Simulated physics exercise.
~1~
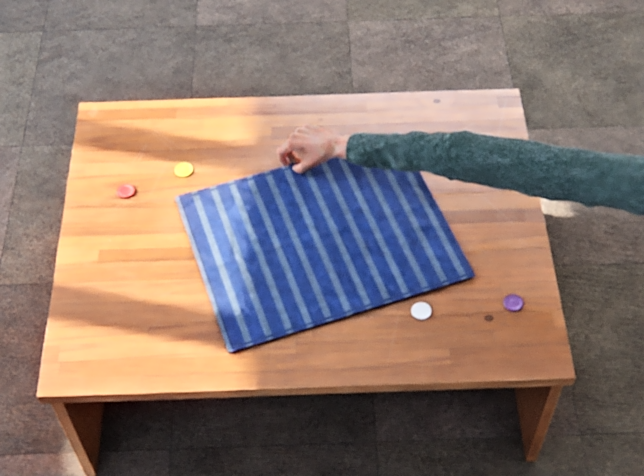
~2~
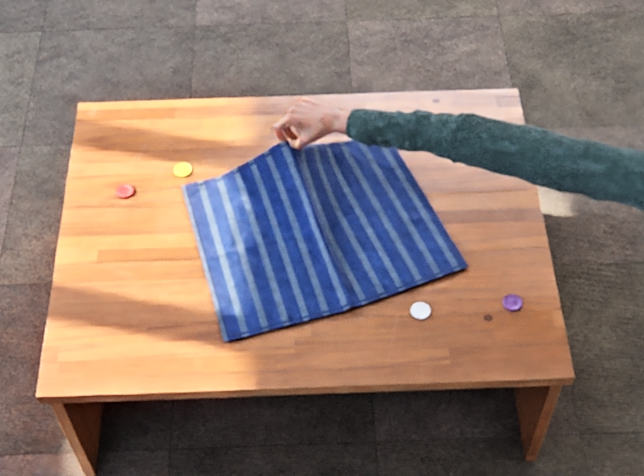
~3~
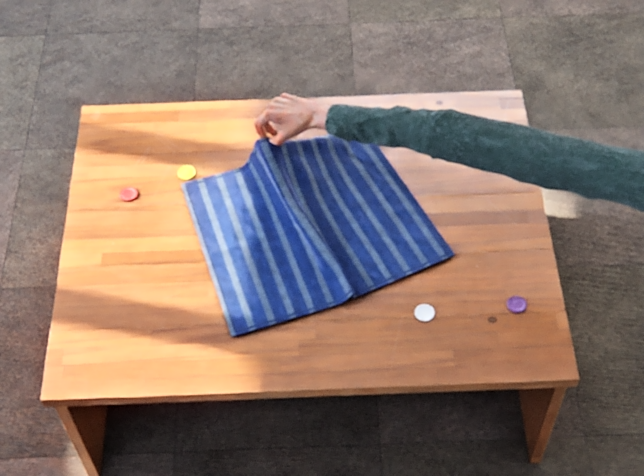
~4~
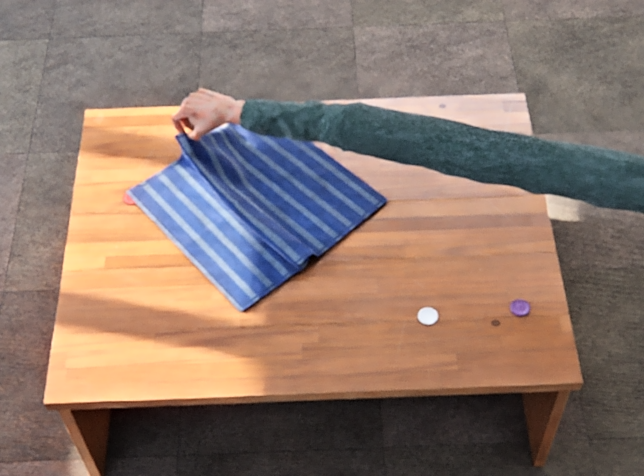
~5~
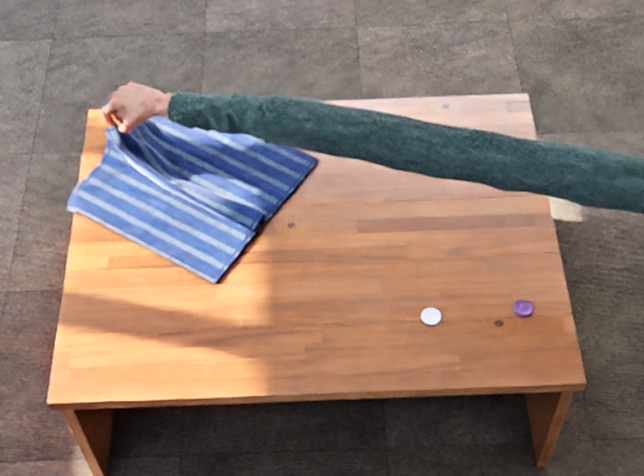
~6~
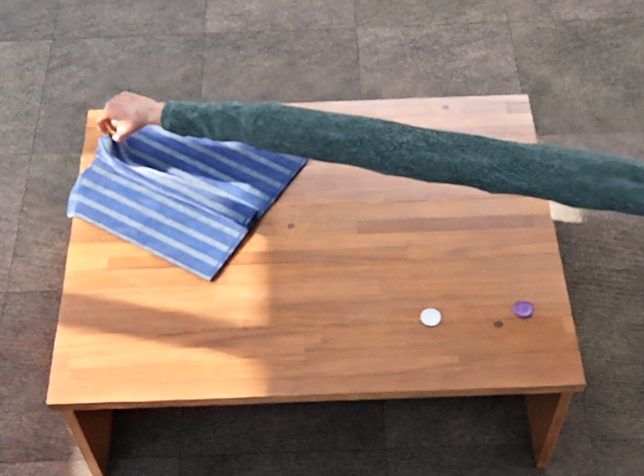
On a wooden desk, a hand drags a striped blue cloth left over two discs.
